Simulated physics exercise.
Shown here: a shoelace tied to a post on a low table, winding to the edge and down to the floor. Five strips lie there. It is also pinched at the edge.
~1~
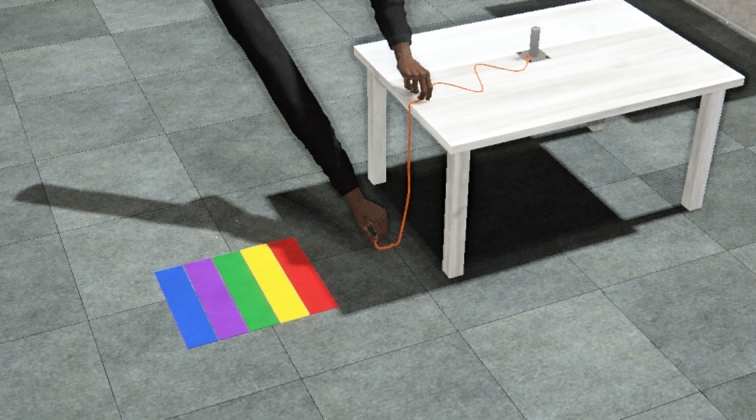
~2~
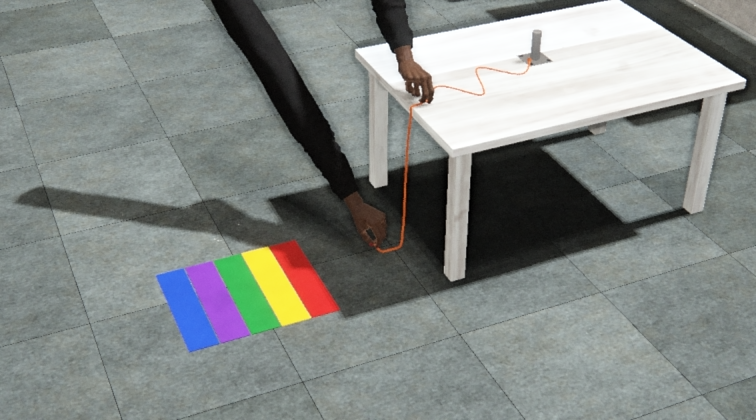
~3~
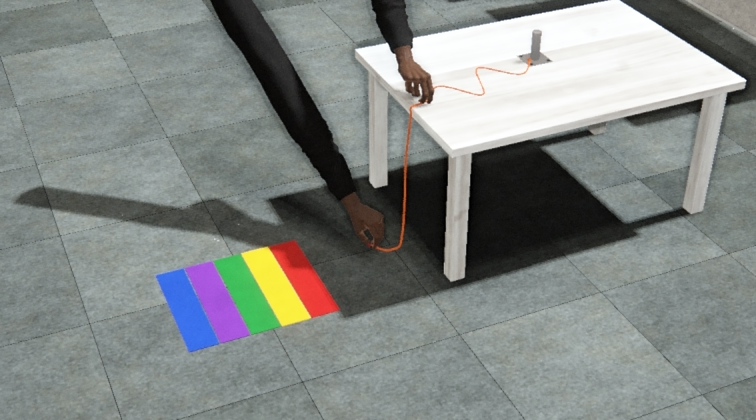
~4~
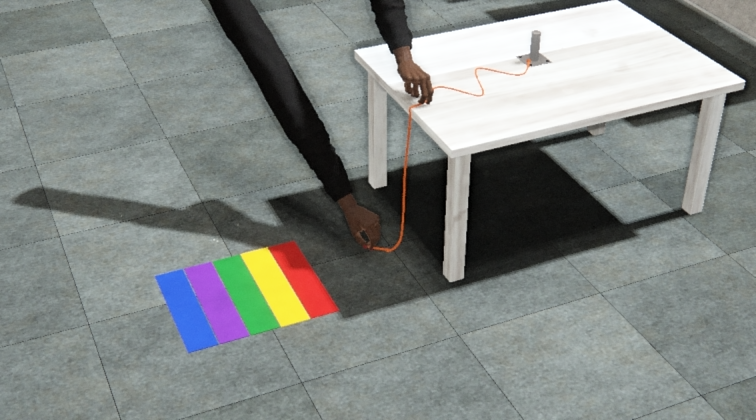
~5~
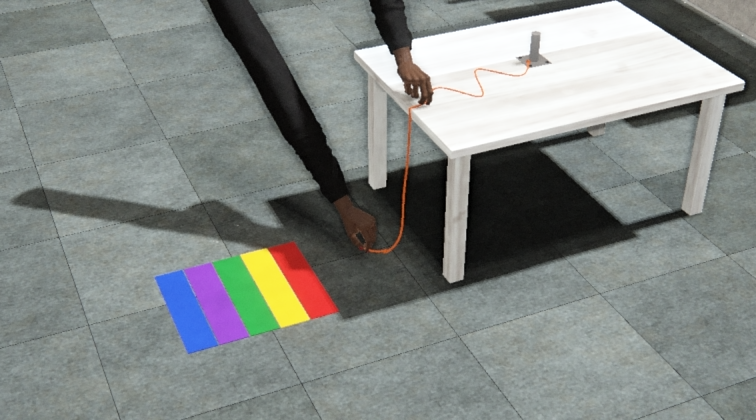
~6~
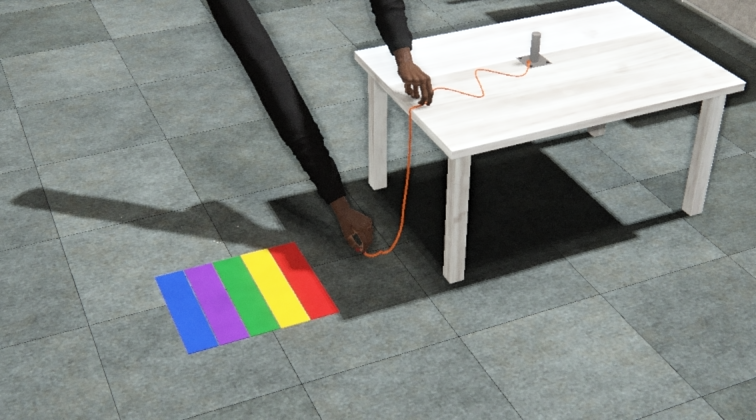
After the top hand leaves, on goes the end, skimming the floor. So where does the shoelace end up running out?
Over blue.
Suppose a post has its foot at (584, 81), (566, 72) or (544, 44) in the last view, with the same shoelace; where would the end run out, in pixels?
Going through the tries, you get (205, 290), then (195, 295), then (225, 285).
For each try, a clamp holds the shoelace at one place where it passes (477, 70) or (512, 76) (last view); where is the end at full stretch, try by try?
(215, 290); (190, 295).
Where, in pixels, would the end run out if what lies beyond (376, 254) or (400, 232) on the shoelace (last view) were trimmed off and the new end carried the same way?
Near (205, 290) and (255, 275).
Early on, end near (239, 282); over green.
Midway, end near (202, 292); over purple.
At the end of the slack, end near (178, 298); over blue. It gets as far as the blue strip.
